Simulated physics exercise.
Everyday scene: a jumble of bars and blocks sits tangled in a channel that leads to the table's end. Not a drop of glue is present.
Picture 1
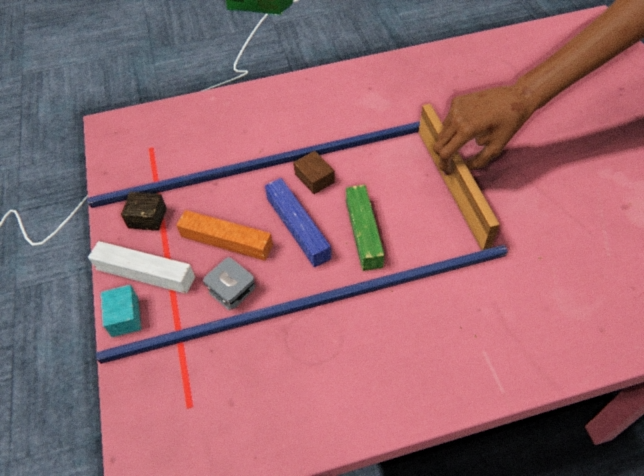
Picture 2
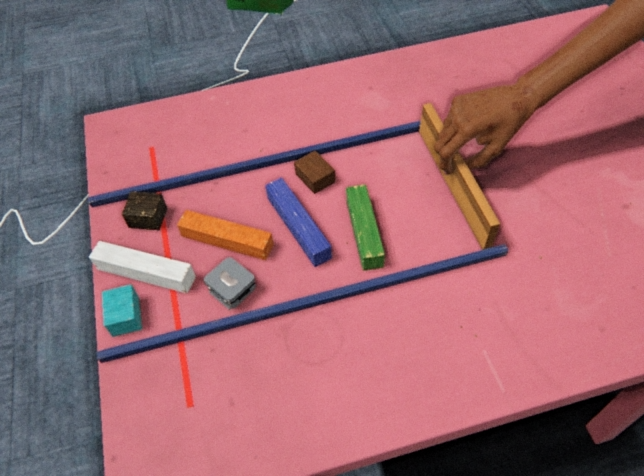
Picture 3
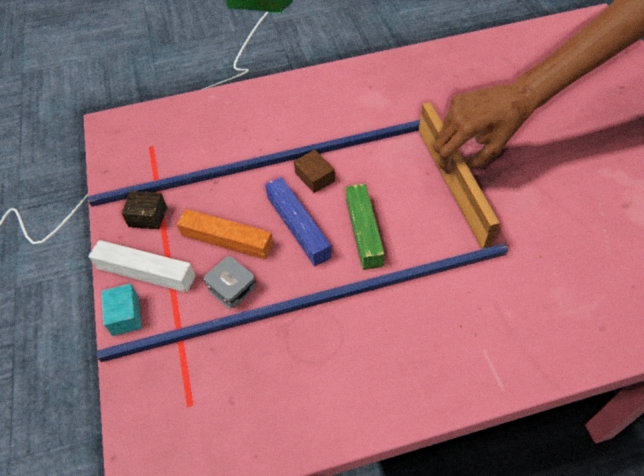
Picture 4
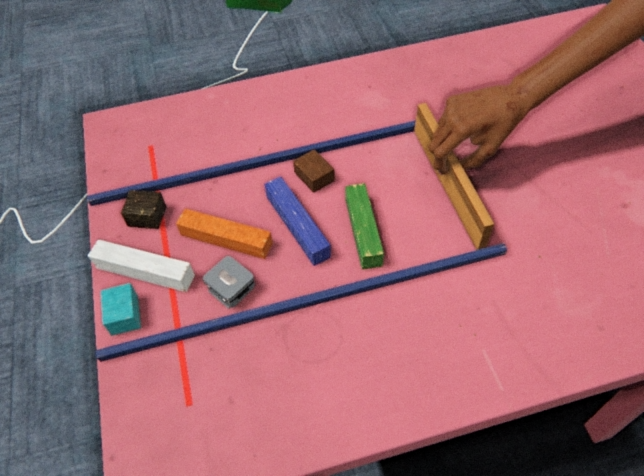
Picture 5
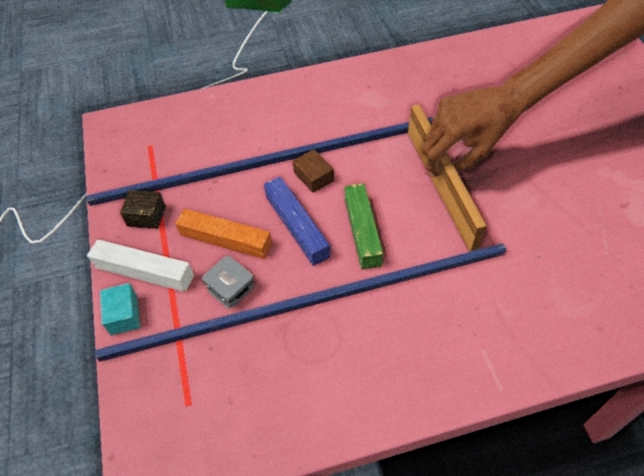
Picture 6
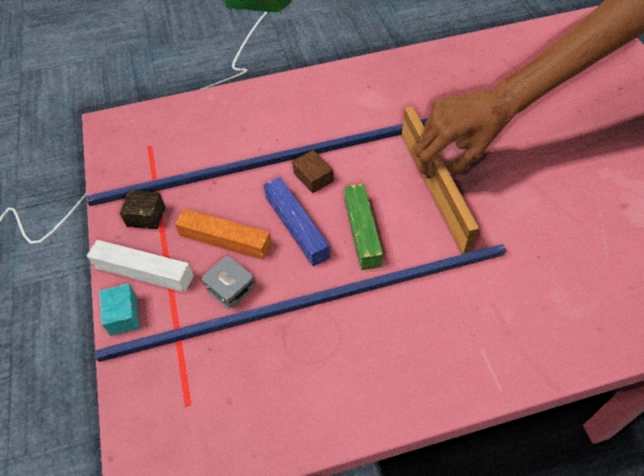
A hand held a wooden board upright across a channel between two blue rails, then slid it slightly left, while the jumble of coloured bars and blocks on the pink table stayed still.
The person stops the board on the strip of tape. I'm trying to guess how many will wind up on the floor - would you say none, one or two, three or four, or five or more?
I would say one or two.
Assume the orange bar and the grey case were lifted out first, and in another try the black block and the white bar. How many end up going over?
The answer is 0 and then 0.
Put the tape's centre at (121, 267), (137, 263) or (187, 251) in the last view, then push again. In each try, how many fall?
In order, the counts are 6, 3 and 0.
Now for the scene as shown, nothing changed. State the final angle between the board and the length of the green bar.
Close to 0°.
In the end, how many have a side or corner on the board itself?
Contact count: 2.
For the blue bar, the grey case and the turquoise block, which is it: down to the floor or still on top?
Once everything settles, the blue bar is still on top, the grey case is still on top and the turquoise block drops away.
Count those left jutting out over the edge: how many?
The number is 1.
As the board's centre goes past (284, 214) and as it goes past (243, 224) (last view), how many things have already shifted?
The counts are 4 and 7.
Soon after, none off yet; turquoise block at rest near (120, 310); white bar at rest near (141, 266); black block at rest near (143, 210).
After that, none off yet; turquoise block moving near (113, 316); white bar displaced a little near (120, 278); black block displaced a little near (136, 205).
In the end, the number that fall off is one or two; gone, turquoise block.
